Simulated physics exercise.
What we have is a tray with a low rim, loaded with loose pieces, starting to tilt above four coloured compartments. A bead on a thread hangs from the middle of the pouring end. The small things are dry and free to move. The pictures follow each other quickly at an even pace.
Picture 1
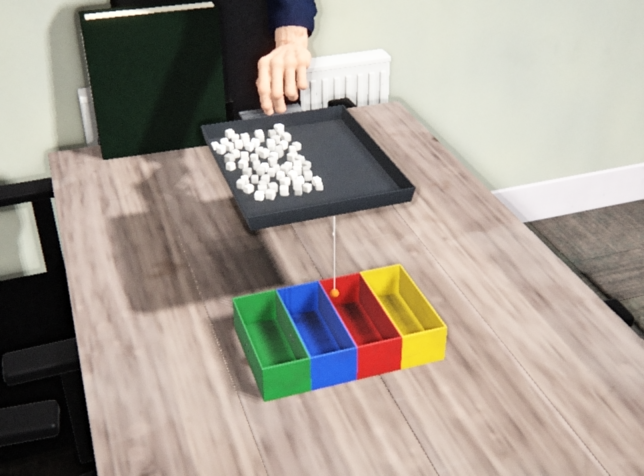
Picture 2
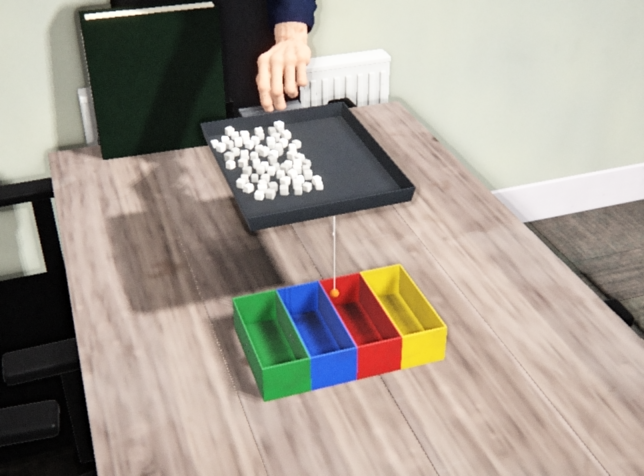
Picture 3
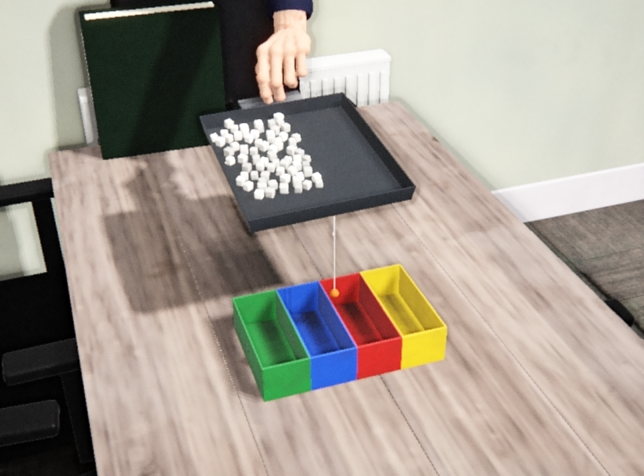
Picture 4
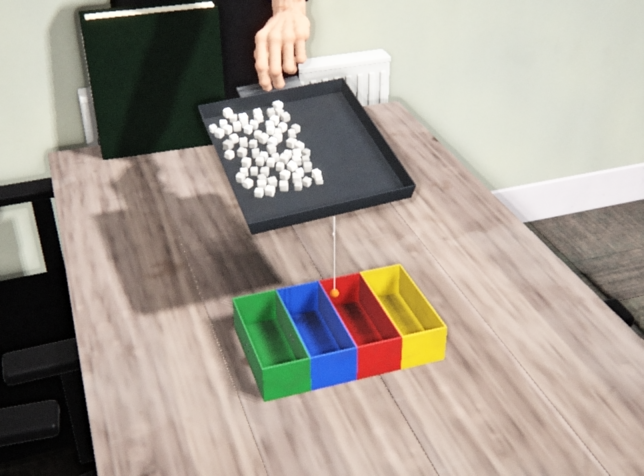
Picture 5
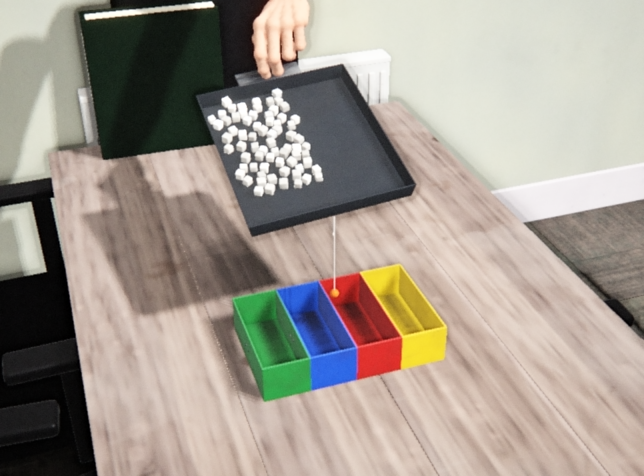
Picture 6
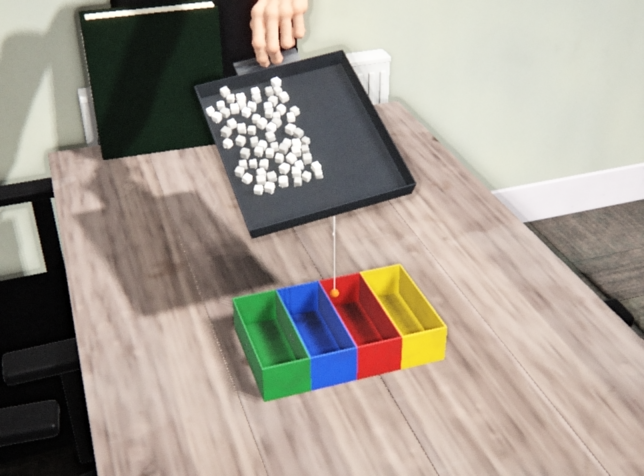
A dark tray of loose white sugar cubes, with a hand at its far edge, starts nearly still, then its far side rises and it tilts toward its near left corner above green, blue, red and yellow compartments.
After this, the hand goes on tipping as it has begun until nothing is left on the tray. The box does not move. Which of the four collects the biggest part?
The green cell gets the most.
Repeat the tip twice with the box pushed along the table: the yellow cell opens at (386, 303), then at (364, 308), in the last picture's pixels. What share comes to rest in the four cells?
The first gives 80 %, the second 90 %.
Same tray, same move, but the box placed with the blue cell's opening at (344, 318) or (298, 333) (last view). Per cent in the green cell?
Near 40 % and 40 %.
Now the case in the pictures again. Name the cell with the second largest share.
Second comes the blue one.
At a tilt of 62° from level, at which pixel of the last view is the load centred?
Near (270, 199).
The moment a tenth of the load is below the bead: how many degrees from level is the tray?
At some 95 degrees.
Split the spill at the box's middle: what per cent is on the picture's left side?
It comes to 90 per cent or so.
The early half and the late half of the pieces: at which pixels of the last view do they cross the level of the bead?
First near (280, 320), later near (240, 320).
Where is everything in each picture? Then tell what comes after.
Corners of the pouring end at (251, 215) and (412, 187), level; middle of the load at (272, 162), sugar cubes; bead on its thread at (334, 293); green cell at (287, 377); blue cell at (334, 366); red cell at (379, 355); yellow cell at (424, 345), in the first frame.
Corners of the pouring end at (251, 216) and (412, 186), level; middle of the load at (272, 160), in the second frame.
Corners of the pouring end at (251, 218) and (412, 185), tipped barely, lowest at the left corner; middle of the load at (272, 156), in the third frame.
Corners of the pouring end at (251, 221) and (412, 184), tipped a little, lowest at the left corner; middle of the load at (271, 149), in the fourth frame.
Corners of the pouring end at (251, 224) and (412, 183), tipped clearly, lowest at the left corner; middle of the load at (271, 143), in the fifth frame.
Corners of the pouring end at (251, 228) and (412, 182), tipped clearly, lowest at the left corner; middle of the load at (270, 137); green cell at (287, 377); blue cell at (334, 366); red cell at (379, 355); yellow cell at (424, 345), in the sixth frame.
Soon after the last picture, tray tipped steeply; all on the tray.
A little later, tray tipped right over; most on the tray; a small part in the green cell; a stray few in the blue cell; a stray few falling or outside the box.
Later still, tray tipped past a quarter turn; about half in the green cell; about a quarter in the blue cell; about a third falling or outside the box.
At rest, tray tipped past a quarter turn; about half in the green cell; about a quarter in the blue cell; none in the red cell; none in the yellow cell; about a third outside the box.
